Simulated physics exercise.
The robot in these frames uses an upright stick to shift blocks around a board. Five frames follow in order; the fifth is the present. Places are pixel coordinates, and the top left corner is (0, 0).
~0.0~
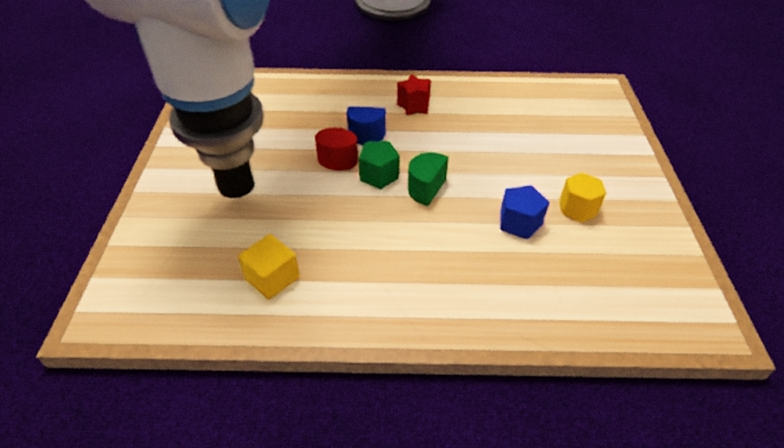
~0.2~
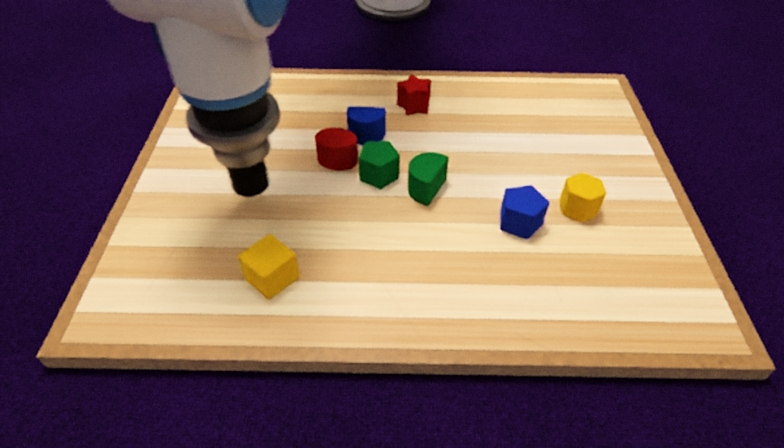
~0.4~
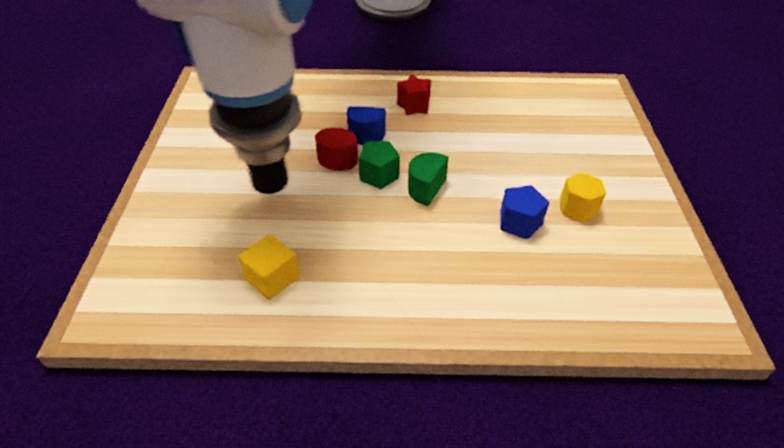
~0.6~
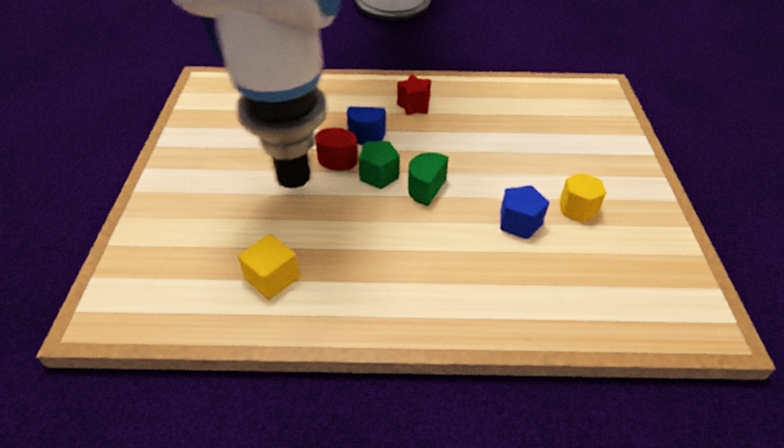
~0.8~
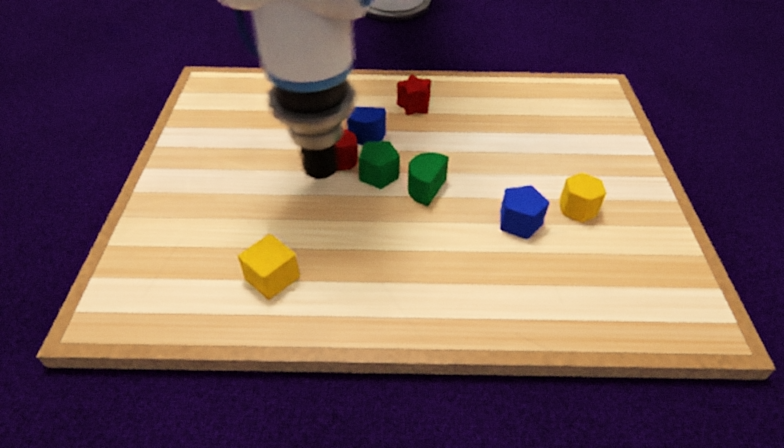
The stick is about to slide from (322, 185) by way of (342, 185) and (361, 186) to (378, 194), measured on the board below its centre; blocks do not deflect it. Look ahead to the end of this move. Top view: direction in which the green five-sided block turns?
Top view: Counterclockwise.
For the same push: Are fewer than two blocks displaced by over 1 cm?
Final answer: Yes.
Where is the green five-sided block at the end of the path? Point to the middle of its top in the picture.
Near (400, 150).
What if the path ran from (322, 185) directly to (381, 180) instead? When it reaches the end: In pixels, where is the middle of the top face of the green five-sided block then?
If I read the scene right, the answer is (411, 144).
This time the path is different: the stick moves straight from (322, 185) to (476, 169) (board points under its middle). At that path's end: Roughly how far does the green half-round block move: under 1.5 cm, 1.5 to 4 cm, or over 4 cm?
Displaced more than 4 cm.
What follows on the original path. Halfway along, stick at (352, 168); green five-sided block at (387, 150).
At the end, stick at (377, 177); red oval block not moved; green five-sided block at (400, 150), turned 40° anticlockwise; green half-round block at (433, 165).
